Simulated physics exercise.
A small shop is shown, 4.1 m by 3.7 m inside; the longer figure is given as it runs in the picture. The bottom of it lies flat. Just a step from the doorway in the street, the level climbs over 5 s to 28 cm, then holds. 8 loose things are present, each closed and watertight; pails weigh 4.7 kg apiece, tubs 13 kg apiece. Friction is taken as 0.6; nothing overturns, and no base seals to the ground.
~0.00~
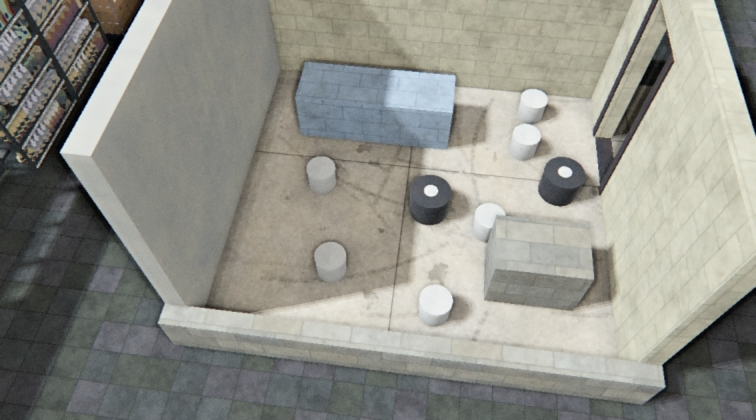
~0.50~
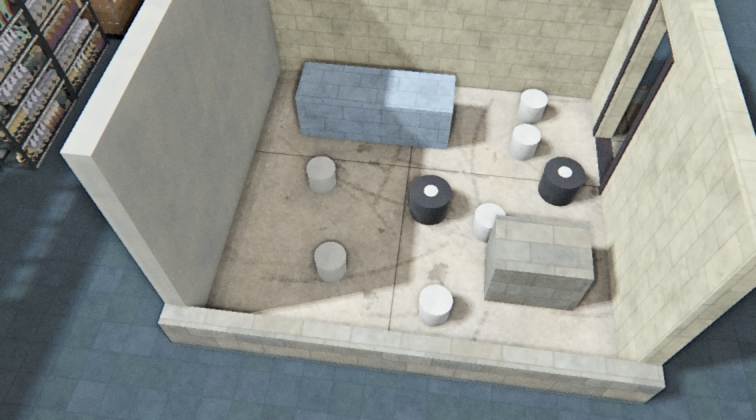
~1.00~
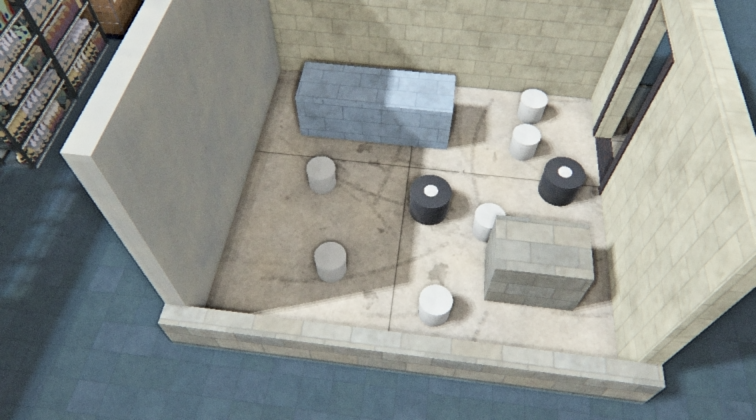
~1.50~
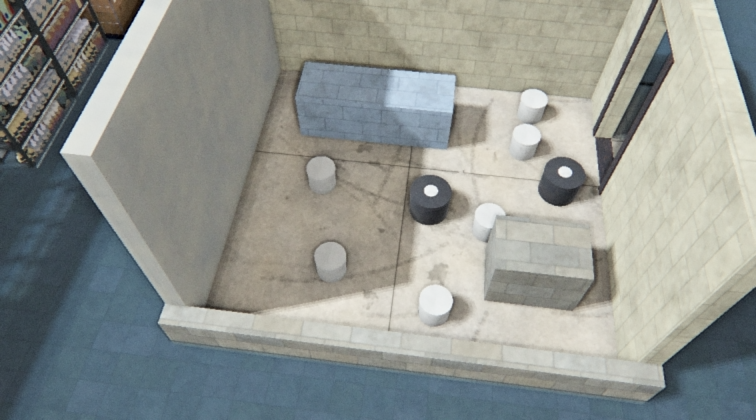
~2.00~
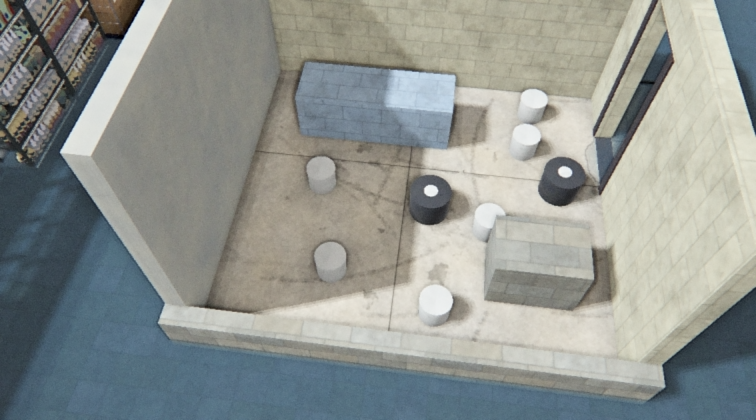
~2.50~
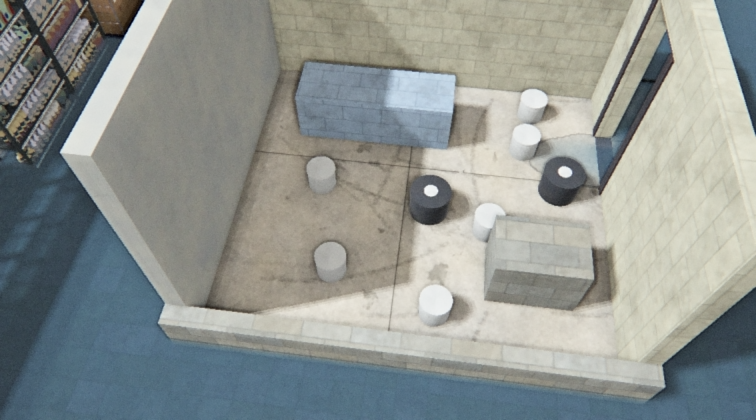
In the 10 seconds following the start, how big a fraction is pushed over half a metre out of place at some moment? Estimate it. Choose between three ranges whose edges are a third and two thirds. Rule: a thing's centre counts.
The range is the middle one, a third to two thirds.
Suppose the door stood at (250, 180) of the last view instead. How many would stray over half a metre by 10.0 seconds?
Result: 7.
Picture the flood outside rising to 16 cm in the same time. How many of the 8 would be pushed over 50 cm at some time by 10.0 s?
Then the count would be 1.
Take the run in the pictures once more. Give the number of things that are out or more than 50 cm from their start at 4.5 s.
1.
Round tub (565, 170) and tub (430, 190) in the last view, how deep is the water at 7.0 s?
First about 4 cm, second about 5 cm.
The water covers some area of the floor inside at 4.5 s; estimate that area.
Wet: Near 5.0 m2.
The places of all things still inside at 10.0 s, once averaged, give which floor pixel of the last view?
Close to (391, 247).
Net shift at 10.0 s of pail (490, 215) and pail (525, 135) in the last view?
Net displacement, in order: 0 cm; 350 cm.
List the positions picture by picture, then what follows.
A pail at (321, 168) rests on the ground; a pail at (527, 135) rests on the ground; water covers 0.0 m2; 0 of 8 have shifted, in the first frame.
A pail at (321, 168) rests on the ground; a pail at (527, 135), on the bottom; 0.0 m2 under water; 0 of 8 have shifted, in the second frame.
A pail at (321, 168), on the bottom; a pail at (527, 135) rests on the ground; water covers 0.0 m2; 0 of 8 have shifted, in the third frame.
A pail at (321, 168) rests on the ground; a pail at (527, 135) rests on the ground; water covers 0.0 m2; 0 of 8 have shifted, in the fourth frame.
A pail at (321, 168) rests on the ground; a pail at (527, 135) rests on the ground; water covers 0.0 m2; 0 of 8 have shifted, in the fifth frame.
A pail at (321, 168), on the bottom; a pail at (527, 135) rests on the ground; water covers 0.4 m2; 0 of 8 have shifted, in the sixth frame.
After 3.5 s 0 of 8 are over 50 cm from their spots; 0 afloat.
After 4.5 s 1 of 8 are over 50 cm from their spots; 0 afloat.
After 7.0 s 2 of 8 are over 50 cm from their spots; 1 afloat.
After 10.0 s 3 of 8 are over 50 cm from their spots, and 3 have been at some point; 5 afloat.
